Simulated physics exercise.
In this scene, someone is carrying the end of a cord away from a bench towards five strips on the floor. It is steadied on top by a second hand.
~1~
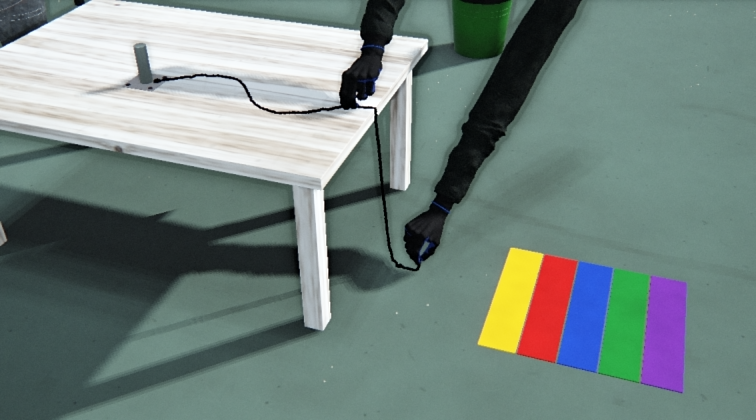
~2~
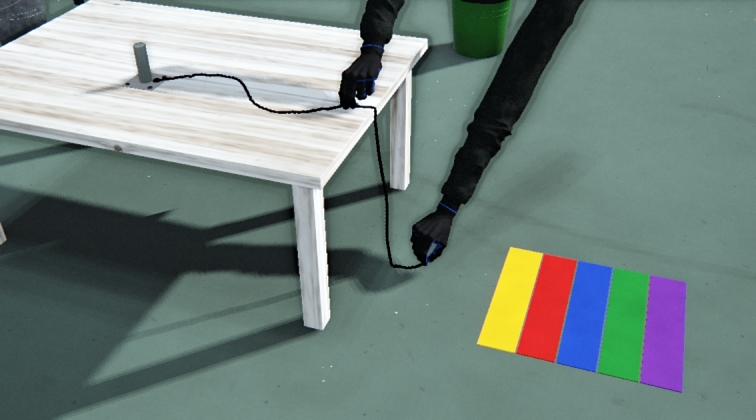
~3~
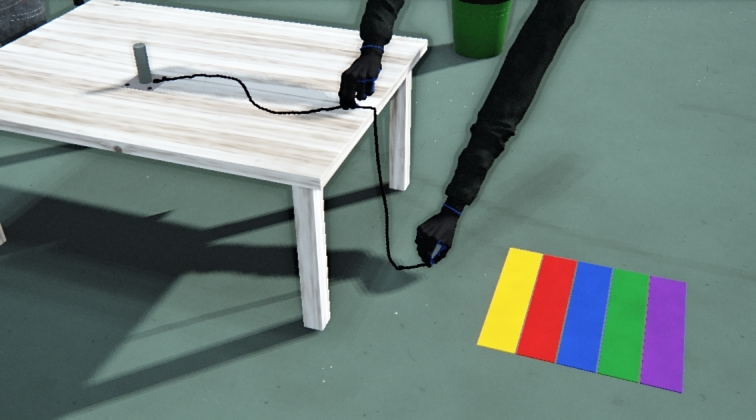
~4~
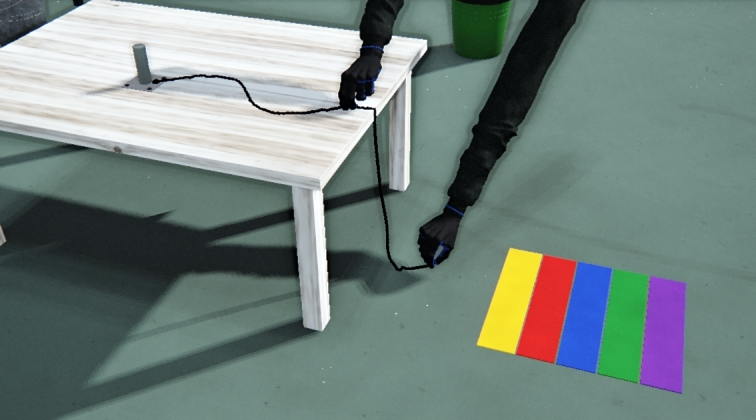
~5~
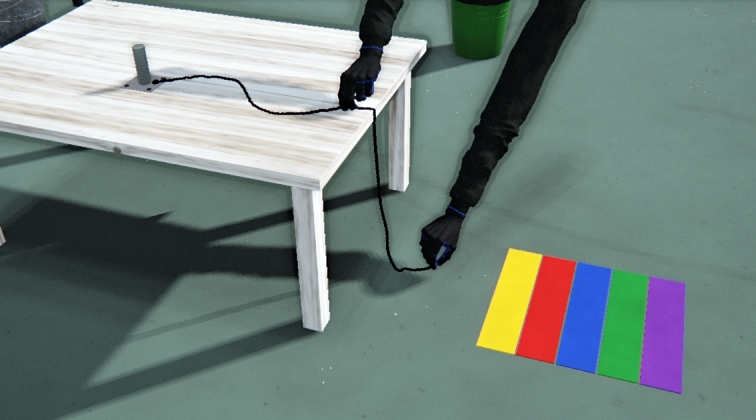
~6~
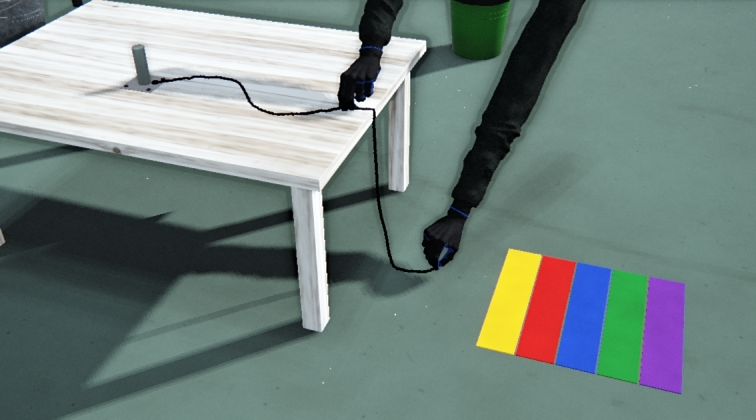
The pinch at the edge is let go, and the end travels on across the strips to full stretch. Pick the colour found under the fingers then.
Blue is under them.
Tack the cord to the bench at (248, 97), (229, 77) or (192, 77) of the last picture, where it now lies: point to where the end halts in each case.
That would be (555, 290) for the first, (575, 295) for the second and (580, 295) for the third.
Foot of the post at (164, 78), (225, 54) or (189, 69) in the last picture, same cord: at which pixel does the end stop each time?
In order, the pixels are (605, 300), (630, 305) and (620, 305).
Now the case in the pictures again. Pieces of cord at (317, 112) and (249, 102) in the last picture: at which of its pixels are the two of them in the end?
(362, 112) and (284, 101).
Soon after, end near (512, 281); over yellow.
After that, end near (563, 291); over red.
At the stop, end near (593, 298); over blue. The blue one.
